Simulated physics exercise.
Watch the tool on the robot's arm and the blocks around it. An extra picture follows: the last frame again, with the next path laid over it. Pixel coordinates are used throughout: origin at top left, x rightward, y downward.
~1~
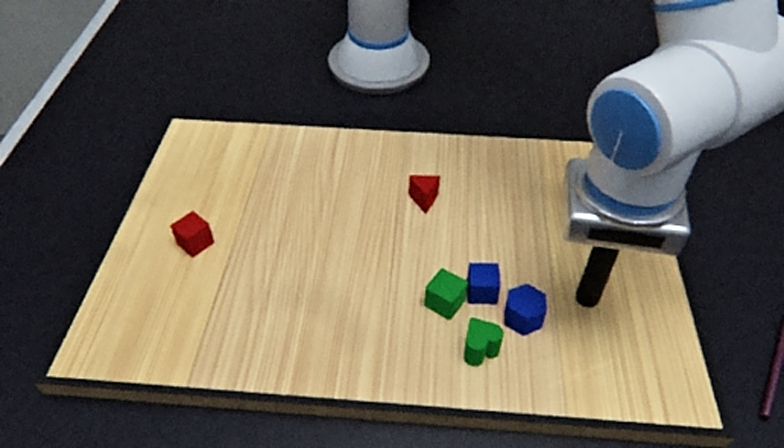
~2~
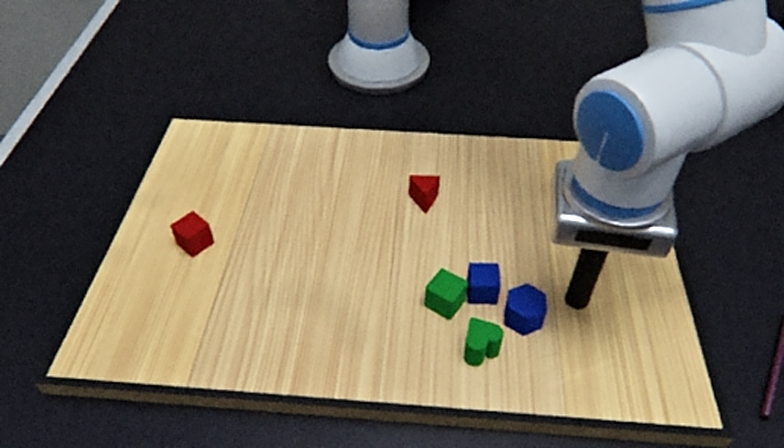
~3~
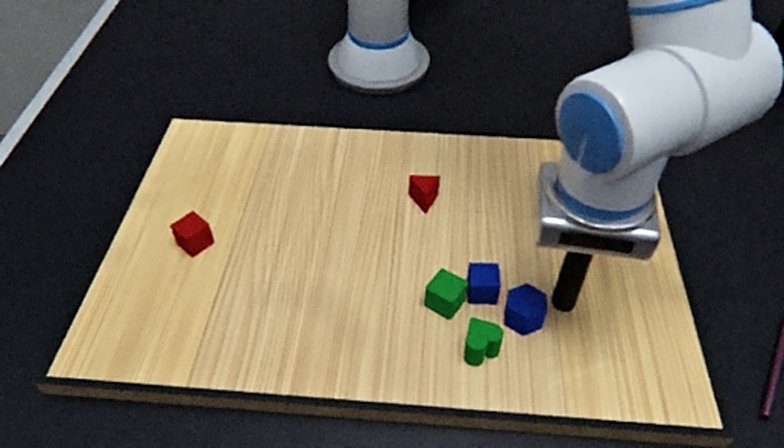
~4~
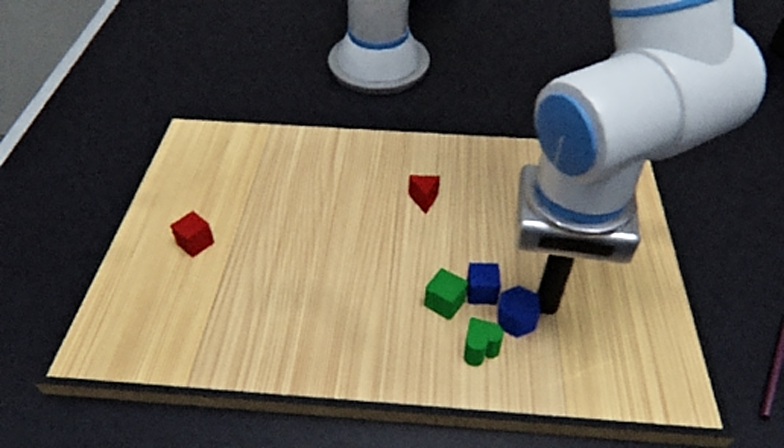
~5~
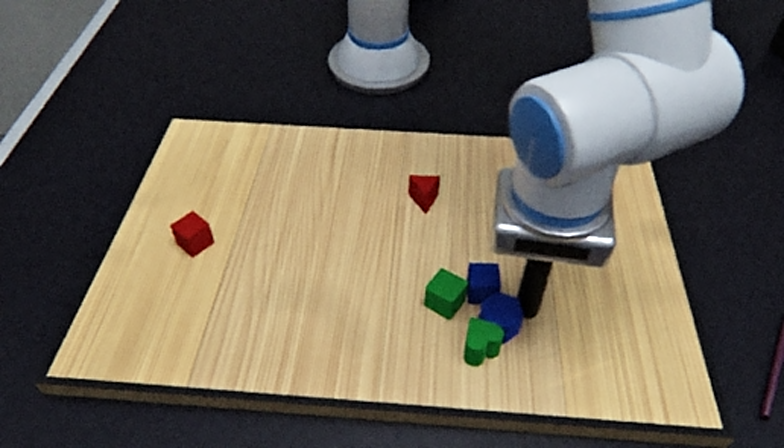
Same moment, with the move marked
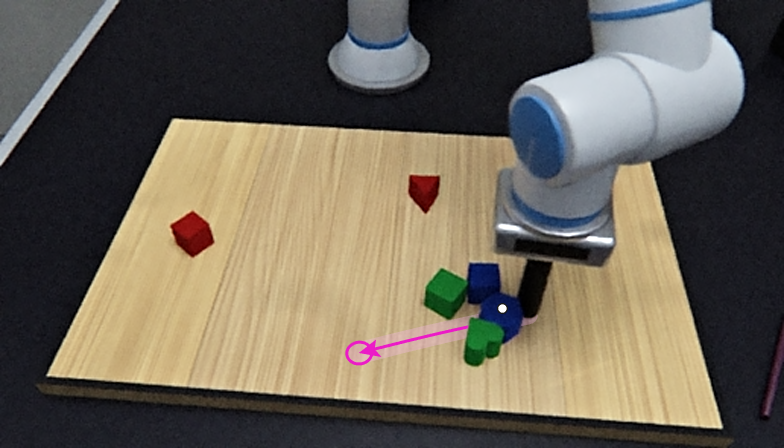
On a wooden board, a robot arm moves left and pushes the blue hexagon block left.
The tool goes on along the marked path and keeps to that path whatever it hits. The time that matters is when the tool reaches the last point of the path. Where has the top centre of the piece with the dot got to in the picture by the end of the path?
I'd guess (419, 351).
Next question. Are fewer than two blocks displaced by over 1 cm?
Going by the path, no.
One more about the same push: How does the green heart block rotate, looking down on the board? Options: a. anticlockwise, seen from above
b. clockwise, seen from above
Answer: A.
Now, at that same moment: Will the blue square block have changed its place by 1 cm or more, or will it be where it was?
By then it is still where it was.
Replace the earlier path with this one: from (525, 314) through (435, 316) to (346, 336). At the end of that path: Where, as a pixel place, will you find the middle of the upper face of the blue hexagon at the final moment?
About (448, 323).
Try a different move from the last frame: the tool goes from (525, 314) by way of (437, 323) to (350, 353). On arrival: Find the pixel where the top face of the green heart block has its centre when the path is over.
About (472, 352).
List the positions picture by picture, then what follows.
Lower end of the tool (587, 298), tops of blocks, green square block (447, 284), green heart block (483, 333), blue square block (485, 274), blue hexagon (528, 300), in the first frame.
Tool (577, 300), blocks as before, in the second frame.
Tool (563, 303), blocks as before, in the third frame.
Tool (547, 305), blue hexagon (521, 302), in the fourth frame.
Tool (527, 309), green square block (447, 284), green heart block (483, 333), blue square block (485, 274), blue hexagon (502, 309), in the fifth frame.
The drawn path runs straight from (525, 314) to (359, 353); the dot is on the blue hexagon.
The first path, step by step. One third of the way, tool (472, 321); green heart block (462, 358), turned 40° anticlockwise; blue hexagon (453, 328), turned 45° anticlockwise.
Two thirds of the way, tool (416, 333); green heart block (461, 361), turned 50° anticlockwise; blue hexagon (420, 349), turned 85° anticlockwise.
At the end, tool (359, 348); green square block not moved; green heart block (461, 361), turned 50° anticlockwise; blue square block not moved; blue hexagon (419, 351), turned 90° anticlockwise.
